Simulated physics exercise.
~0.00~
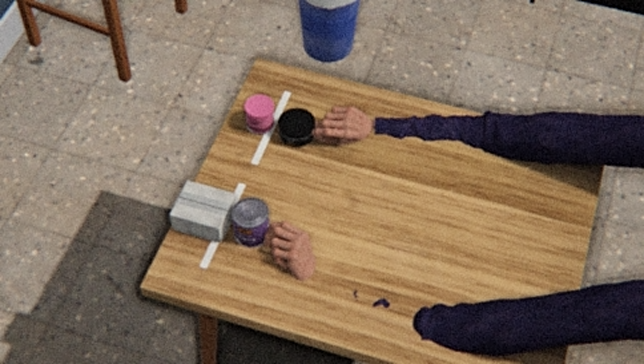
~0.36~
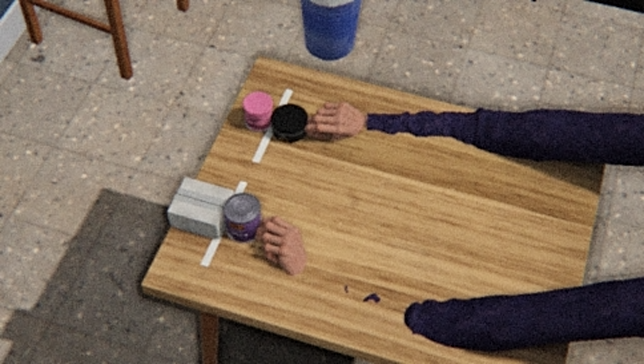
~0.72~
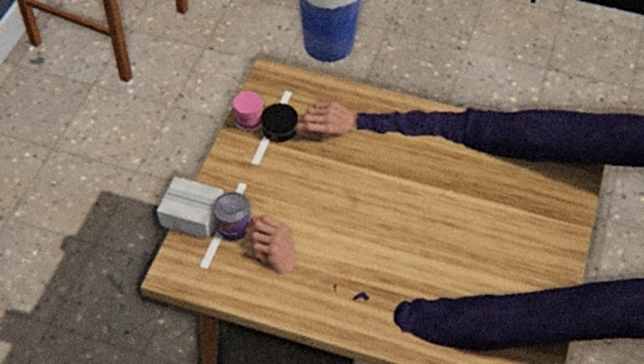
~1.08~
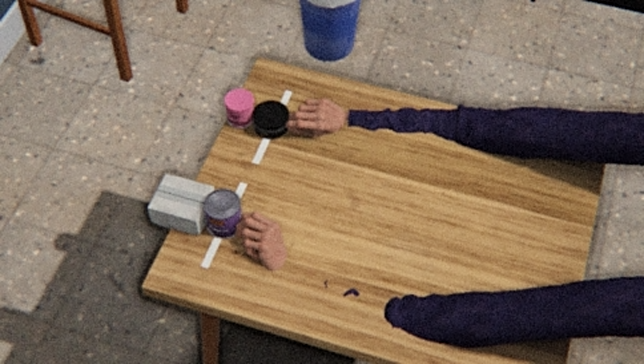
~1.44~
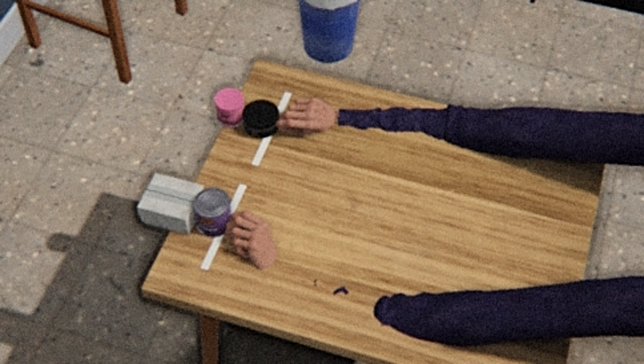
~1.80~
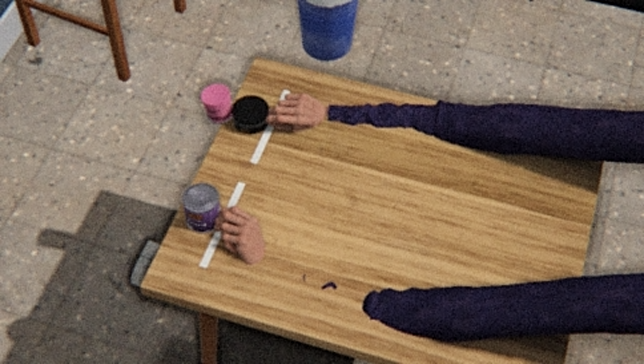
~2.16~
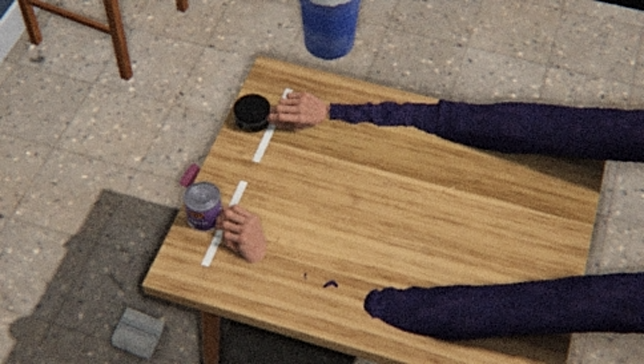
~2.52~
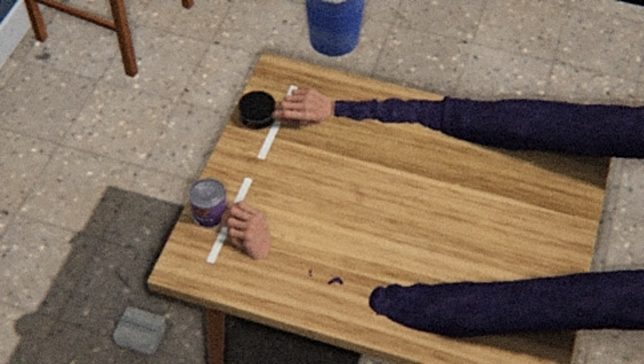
The clip shows two hands on a wooden table pushing a black tub against a pink tin and a purple pot against a white box, moving them left past tape marks. The box tips off the edge, then the tin falls, while the tub and pot stay on the table.
